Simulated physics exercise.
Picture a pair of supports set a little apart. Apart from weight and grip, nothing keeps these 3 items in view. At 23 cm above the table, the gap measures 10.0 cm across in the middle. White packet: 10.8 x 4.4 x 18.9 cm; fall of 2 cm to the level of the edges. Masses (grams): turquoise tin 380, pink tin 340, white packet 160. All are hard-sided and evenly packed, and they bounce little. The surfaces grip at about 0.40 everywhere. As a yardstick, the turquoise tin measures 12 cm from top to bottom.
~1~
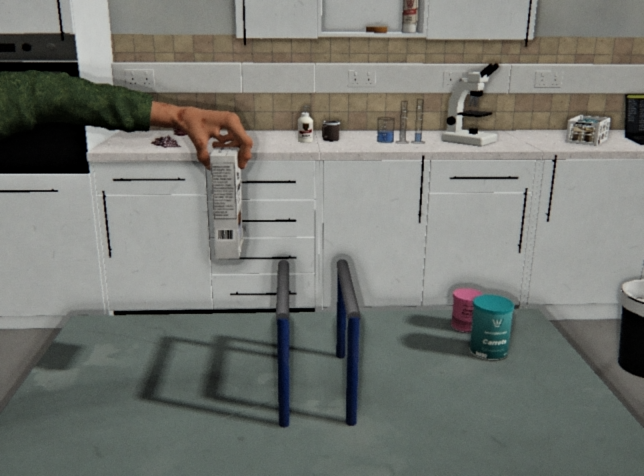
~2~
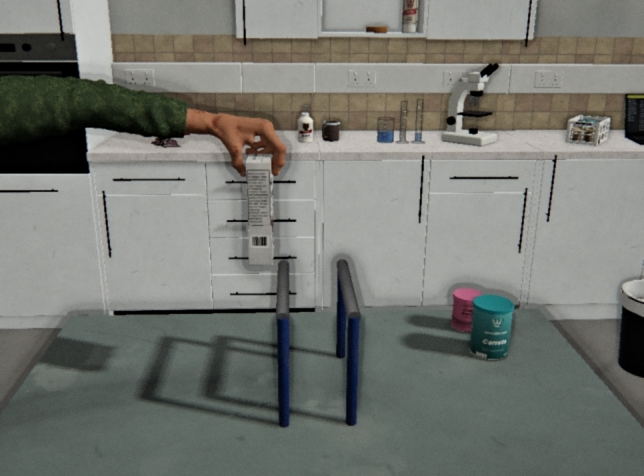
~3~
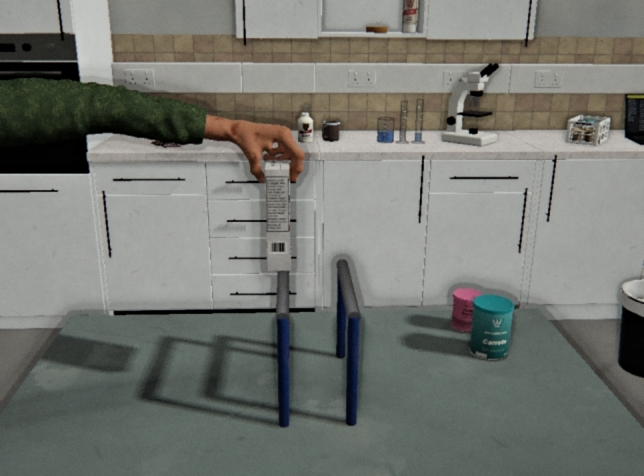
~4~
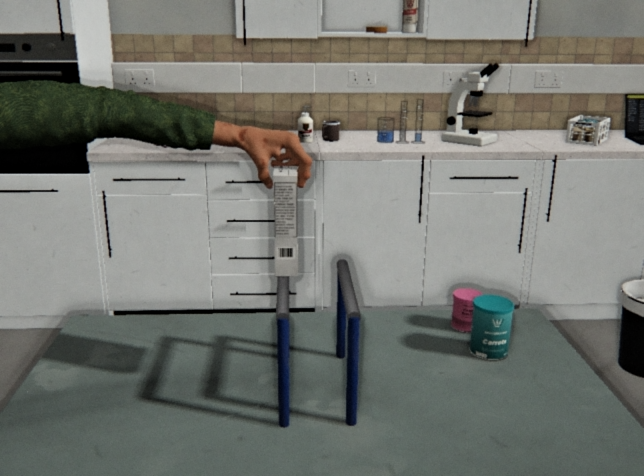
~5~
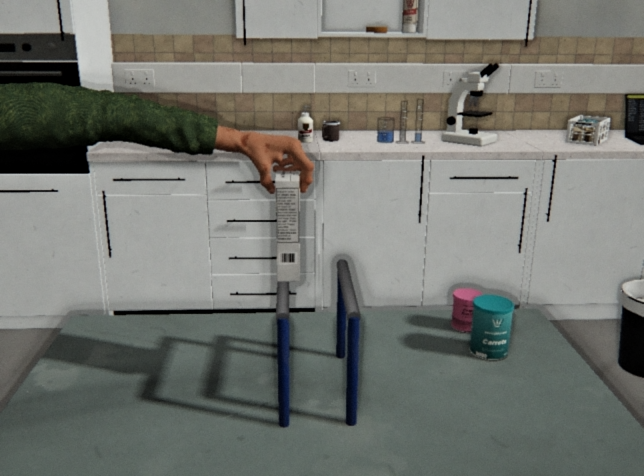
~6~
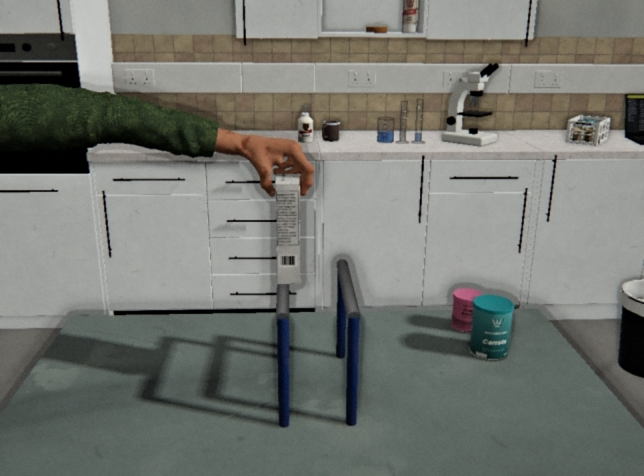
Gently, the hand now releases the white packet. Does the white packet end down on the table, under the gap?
It is left up high.
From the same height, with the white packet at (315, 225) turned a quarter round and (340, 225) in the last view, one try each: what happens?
The first time it is held up, the second time it is held up.
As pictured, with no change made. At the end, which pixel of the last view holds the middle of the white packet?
It ends up at about (338, 275).
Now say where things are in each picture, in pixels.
In the first frame, 12 cm still to go; white packet (228, 200); turquoise tin (491, 328).
In the second frame, 6 cm still to go; white packet (261, 207); turquoise tin (491, 328).
In the third frame, 3 cm still to go; white packet (278, 213); turquoise tin (491, 328).
In the fourth frame, 2 cm still to go; white packet (286, 218); turquoise tin (491, 328).
Held still over the gap; white packet (288, 223); turquoise tin (491, 328), in the fifth frame.
Held still over the gap; white packet (288, 226); turquoise tin (491, 328), in the sixth frame.
Then, 0.30 s after the last picture, white packet leaning 11° near (297, 238).
Then, 0.50 s after the last picture, white packet leaning 72° near (339, 275).
At rest, tipped over on the stand or table, white packet; the other 2 in place, give or take 4 cm. Seen from the same camera at the end, white packet near (338, 275). The packet is caught.
